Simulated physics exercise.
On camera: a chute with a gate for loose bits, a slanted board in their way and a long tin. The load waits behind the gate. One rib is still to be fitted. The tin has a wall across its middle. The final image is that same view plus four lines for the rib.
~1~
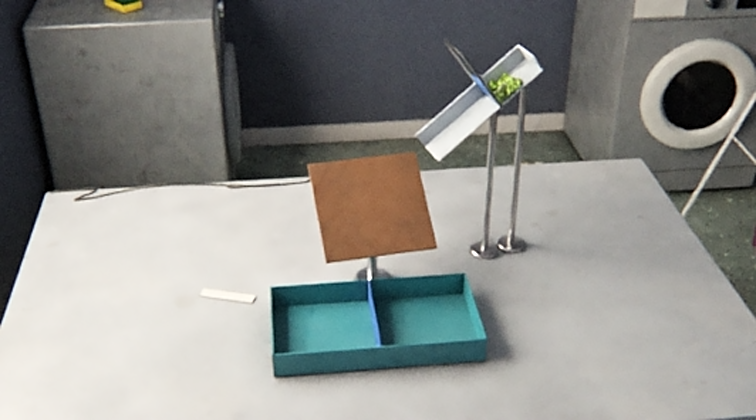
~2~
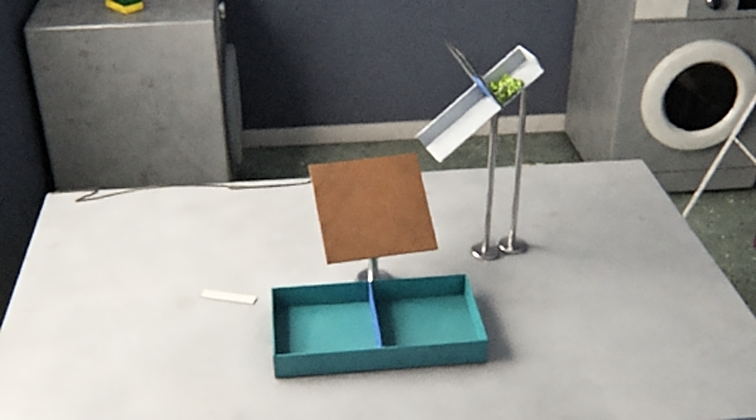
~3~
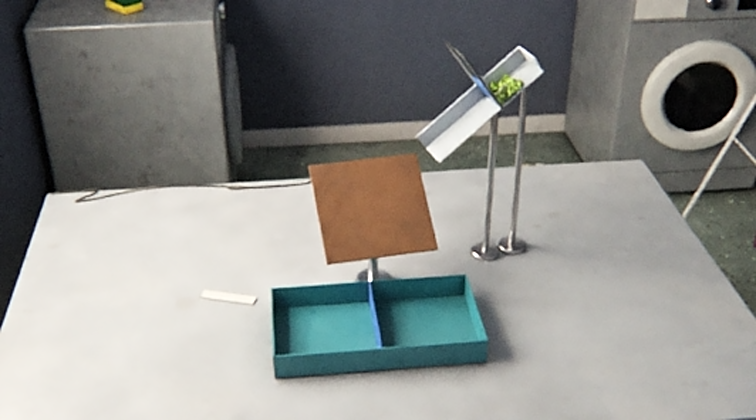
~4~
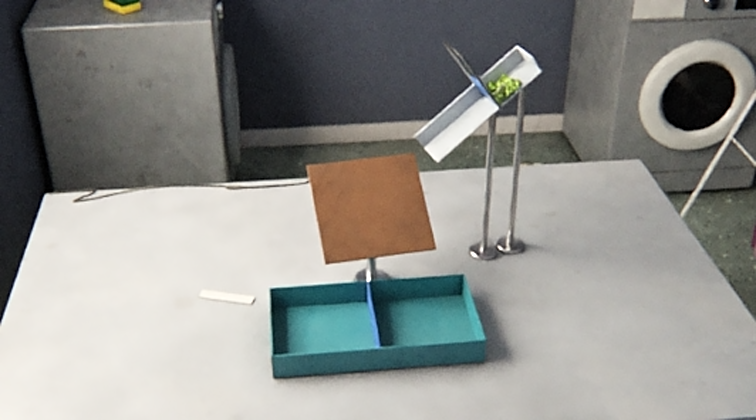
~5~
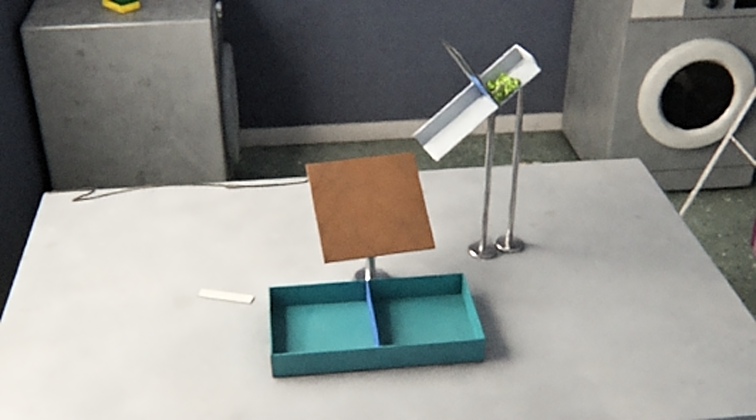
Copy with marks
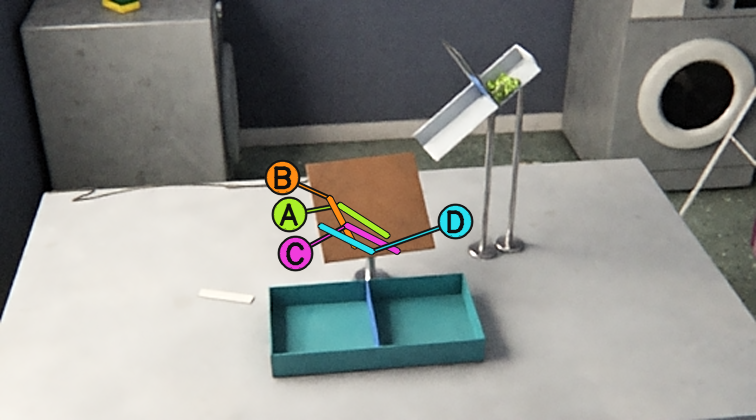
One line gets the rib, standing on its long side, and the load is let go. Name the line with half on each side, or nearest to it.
The best line is B.
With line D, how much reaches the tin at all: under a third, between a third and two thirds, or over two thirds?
Over two thirds.
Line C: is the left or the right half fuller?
More lands on the right.
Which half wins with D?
The right half.
On the marked copy, line A from (339, 205) to (386, 235); line B from (329, 198) to (354, 245); line C from (347, 225) to (397, 251); line D from (321, 226) to (371, 251).
If A is chosen, of what is caught, only a few in the left half, all but a few in the right.
If B is chosen, of what is caught, close to half in the left half, close to half in the right.
If C is chosen, of what is caught, a small share in the left half, all but a few in the right.
If D is chosen, of what is caught, a small share in the left half, the bulk in the right.
